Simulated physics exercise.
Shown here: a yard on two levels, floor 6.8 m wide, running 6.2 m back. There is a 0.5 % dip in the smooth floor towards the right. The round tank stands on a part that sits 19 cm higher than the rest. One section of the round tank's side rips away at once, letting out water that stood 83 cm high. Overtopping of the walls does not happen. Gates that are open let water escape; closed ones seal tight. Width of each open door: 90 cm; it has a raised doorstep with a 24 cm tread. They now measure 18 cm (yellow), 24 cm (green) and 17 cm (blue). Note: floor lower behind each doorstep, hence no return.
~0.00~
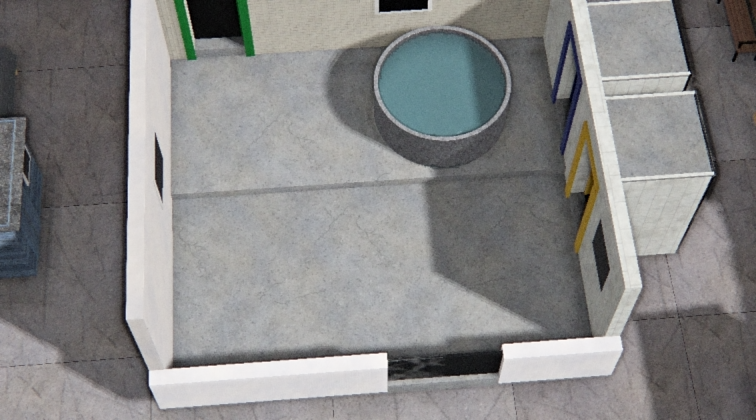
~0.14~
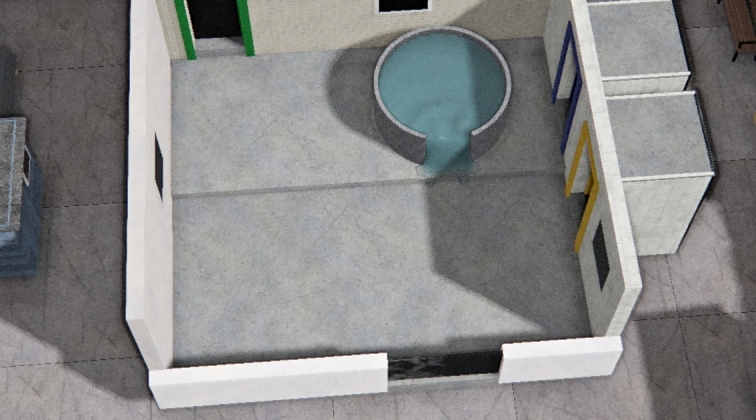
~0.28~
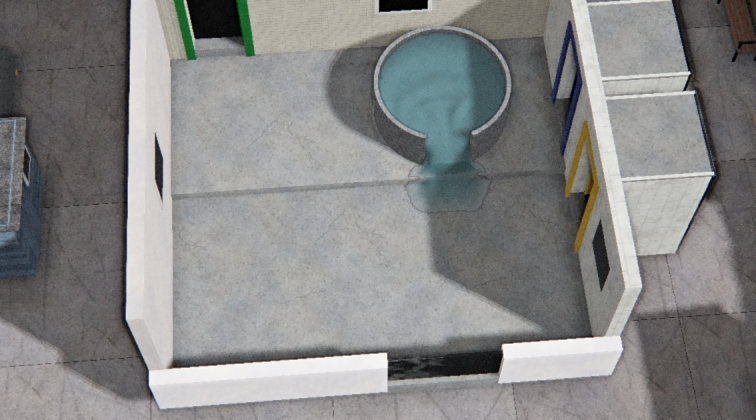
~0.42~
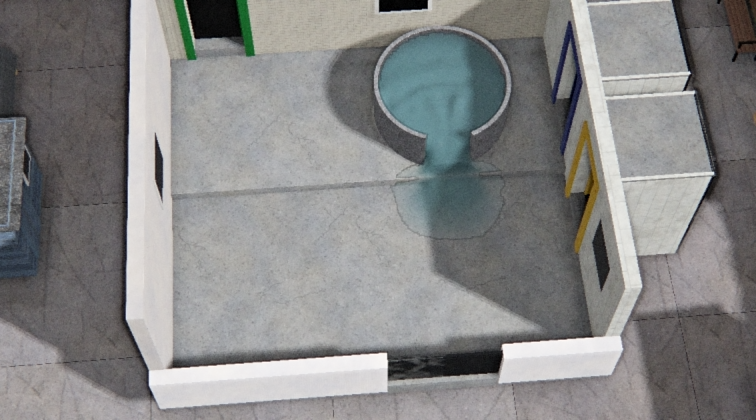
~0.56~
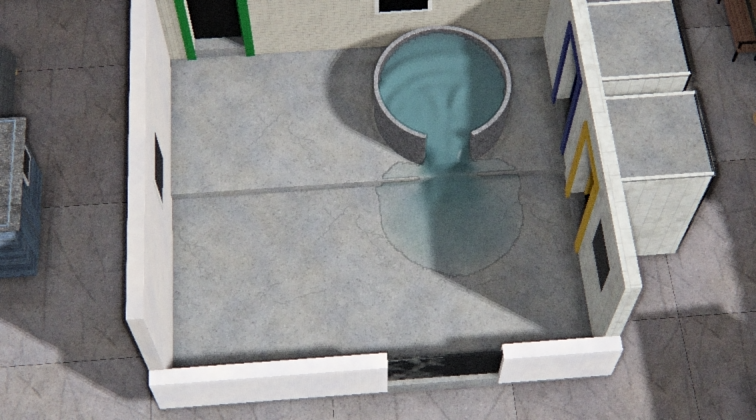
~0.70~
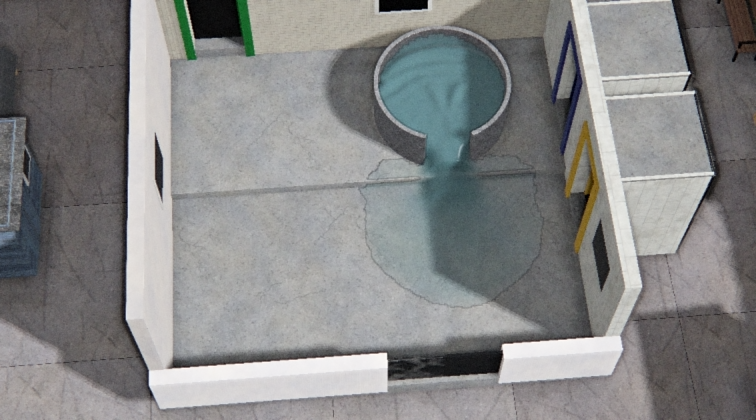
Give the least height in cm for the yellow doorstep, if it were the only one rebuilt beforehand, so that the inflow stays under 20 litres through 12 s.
It needs to be at least 13 cm or so.
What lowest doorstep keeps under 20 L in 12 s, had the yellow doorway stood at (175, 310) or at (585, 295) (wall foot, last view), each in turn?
In turn: Roughly 13.0 cm, roughly 17 cm.
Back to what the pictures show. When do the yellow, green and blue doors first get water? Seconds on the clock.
Log: Yellow = 1.0 s, green = not in the 12 s, blue = 5.0 s.
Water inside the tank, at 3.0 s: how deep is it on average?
Roughly 40 cm.
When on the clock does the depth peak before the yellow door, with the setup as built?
Crest at t of about 11.0 s.
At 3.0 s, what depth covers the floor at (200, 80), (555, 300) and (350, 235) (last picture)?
Close to 0, 18 and 1 cm deep.
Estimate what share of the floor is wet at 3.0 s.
Roughly 45 percent of the floor.
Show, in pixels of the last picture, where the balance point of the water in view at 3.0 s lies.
My guess is close to (439, 214).
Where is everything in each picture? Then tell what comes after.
The round tank at (442, 84) is whole and still, 83 cm deep; the yellow door at (581, 193) is dry, in the first picture.
Water pours out at (447, 154) and has run 0.3 m, to (472, 173); about 17 cm deep outside, 83 cm at the back, in the second picture.
The gap is at (447, 156), the front 0.8 m out at (475, 206); the back of the round tank holds 83 cm, in the third picture.
The gap is at (447, 157), the front 1.3 m out at (482, 231); the back of the round tank holds 83 cm, in the fourth picture.
Water pours out at (447, 156) and has run 1.9 m, to (476, 266); about 6 cm deep outside, 80 cm at the back, in the fifth picture.
The gap is at (447, 156), the front 2.5 m out at (480, 299); the back of the round tank holds 71 cm; 0.7 m in a straight line remain to the yellow door at (581, 193), in the sixth picture.
After 1.4 s water covers 35 % of the floor, deepest (34 cm) near (445, 175); 4 cm at the yellow door, 0 litres in over its 18 cm doorstep.
After 3.0 s water covers 45 % of the floor, deepest (32 cm) near (477, 365); 4 cm at the yellow door, 0 litres in over its 18 cm doorstep.
After 12.0 s water covers 60 % of the floor, deepest (24 cm) near (588, 357); 16 cm at the yellow door, 0 litres in over its 18 cm doorstep.
At the yellow door as built, the water arrived by 1.1 s and peaked near 16 cm at 11.0 s.
With a doorstep of 11.5 cm, 44 litres would have come in within the 12 s; with 16 cm, 1 litre. So under 20 litres takes about 13 cm.
